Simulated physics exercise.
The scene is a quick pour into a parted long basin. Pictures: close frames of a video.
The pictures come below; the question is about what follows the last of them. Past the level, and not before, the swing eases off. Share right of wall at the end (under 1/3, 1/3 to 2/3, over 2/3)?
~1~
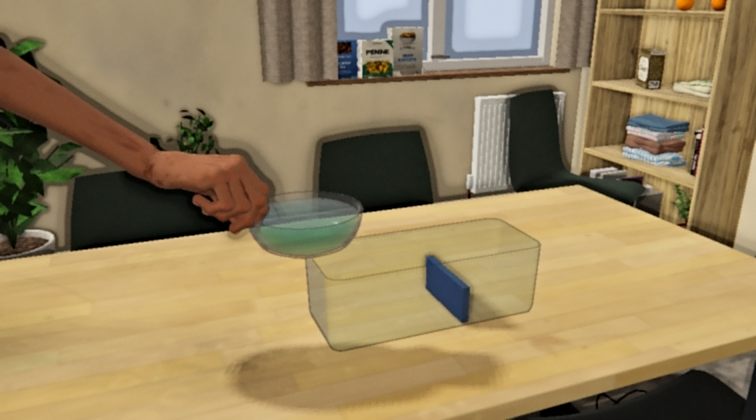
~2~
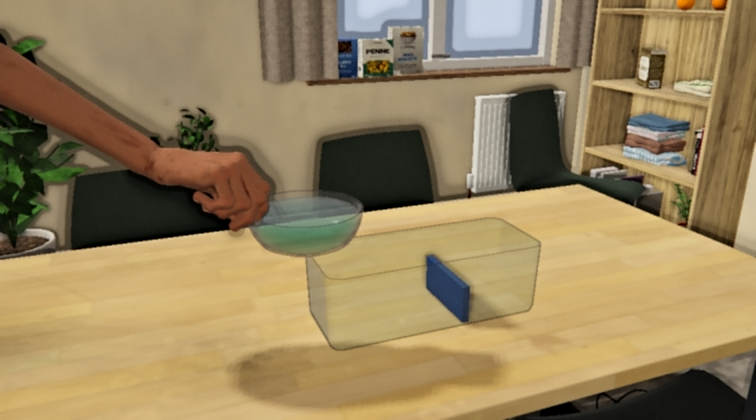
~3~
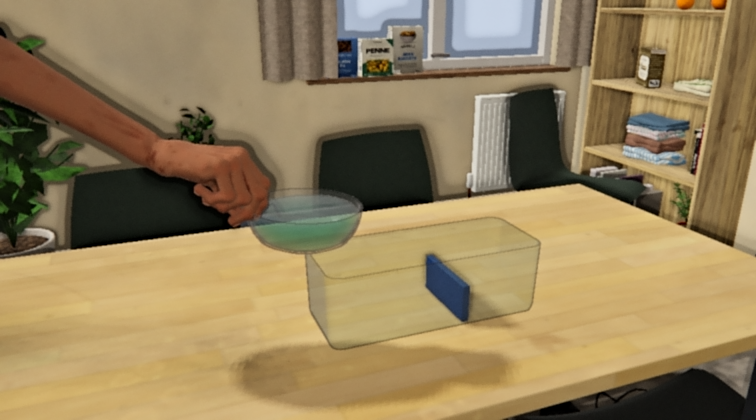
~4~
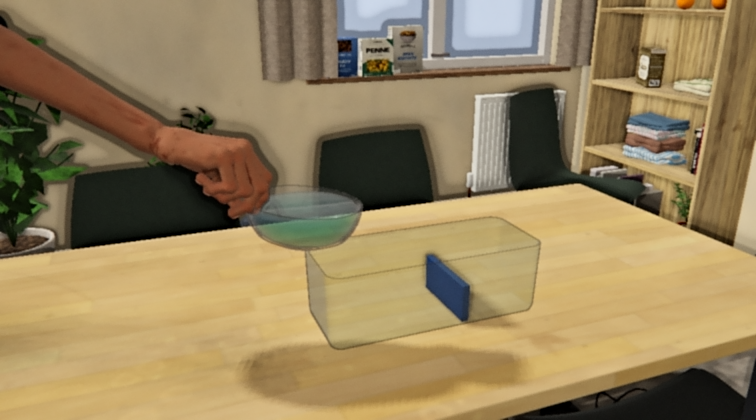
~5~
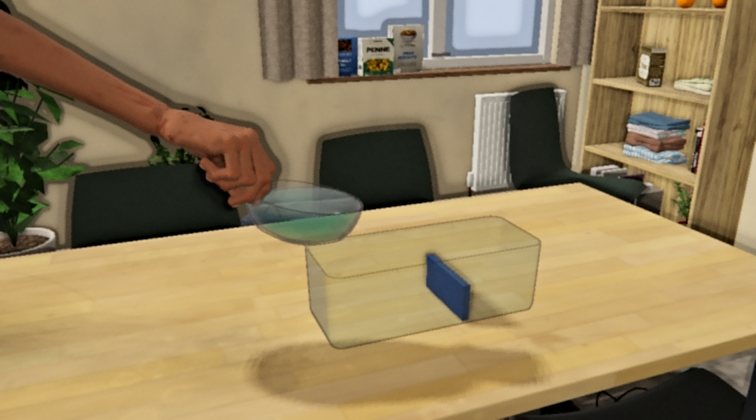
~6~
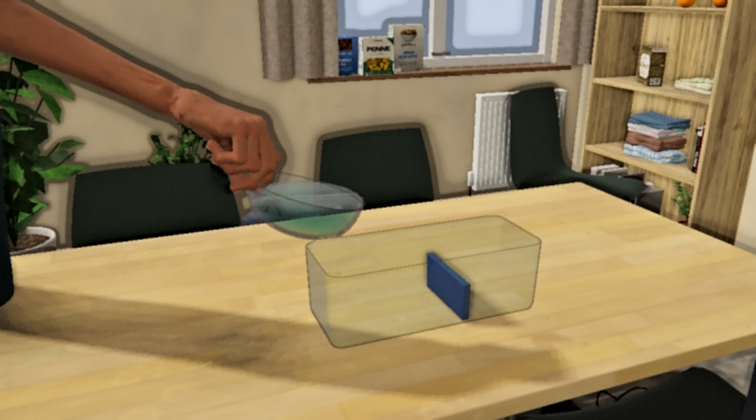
Under 1/3.
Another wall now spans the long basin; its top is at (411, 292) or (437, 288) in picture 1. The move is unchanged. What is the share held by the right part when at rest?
In turn 75 and 20 in a hundred.
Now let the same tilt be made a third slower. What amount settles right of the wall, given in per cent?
Around 0 percent ends up there.
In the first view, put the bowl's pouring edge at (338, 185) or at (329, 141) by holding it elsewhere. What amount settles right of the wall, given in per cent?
The first start gives some 5 %, the second some 5 %.
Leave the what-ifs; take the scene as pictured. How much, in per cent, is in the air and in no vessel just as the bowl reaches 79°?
Roughly 50 in a hundred.
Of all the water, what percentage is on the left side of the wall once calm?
It comes to 90 per cent or so.
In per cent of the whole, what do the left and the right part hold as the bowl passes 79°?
Reading: Left some 30 %, right some 0 %.
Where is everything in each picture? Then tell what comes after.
In the first frame, it leans 0°; its right rim is at (358, 203); the water meets the walls at (249, 220) and (355, 207); the long basin's rim runs from (315, 264) to (520, 232); the wall's top is at (447, 272).
In the second frame, it leans 1°; its right rim is at (359, 203); the water meets the walls at (249, 219) and (356, 206).
In the third frame, it leans 3°; its right rim is at (358, 202); the water meets the walls at (248, 217) and (355, 204).
In the fourth frame, it leans 6°; its right rim is at (358, 202); the water meets the walls at (248, 212) and (355, 201).
In the fifth frame, it leans 11°; its right rim is at (358, 201); the water meets the walls at (250, 206) and (356, 197).
In the sixth frame, it leans 17°; its right rim is at (359, 201); the water meets the walls at (250, 199) and (356, 196); 3 per cent is over the edge.
A moment on, the bowl is tipped on its side and 23 per cent is still to pour, 28 is left of the wall and 0 right of it.
Next, the bowl is tipped right over and 0 per cent is still to pour, 95 is left of the wall and 1 right of it.
Then the bowl is tipped right over and 0 per cent is still to pour, 92 is left of the wall and 2 right of it.
Later the bowl is tipped right over and 0 per cent is still to pour, 92 is left of the wall and 2 right of it.
At rest 92 per cent lies left of the wall, 2 right of it and 6 outside.
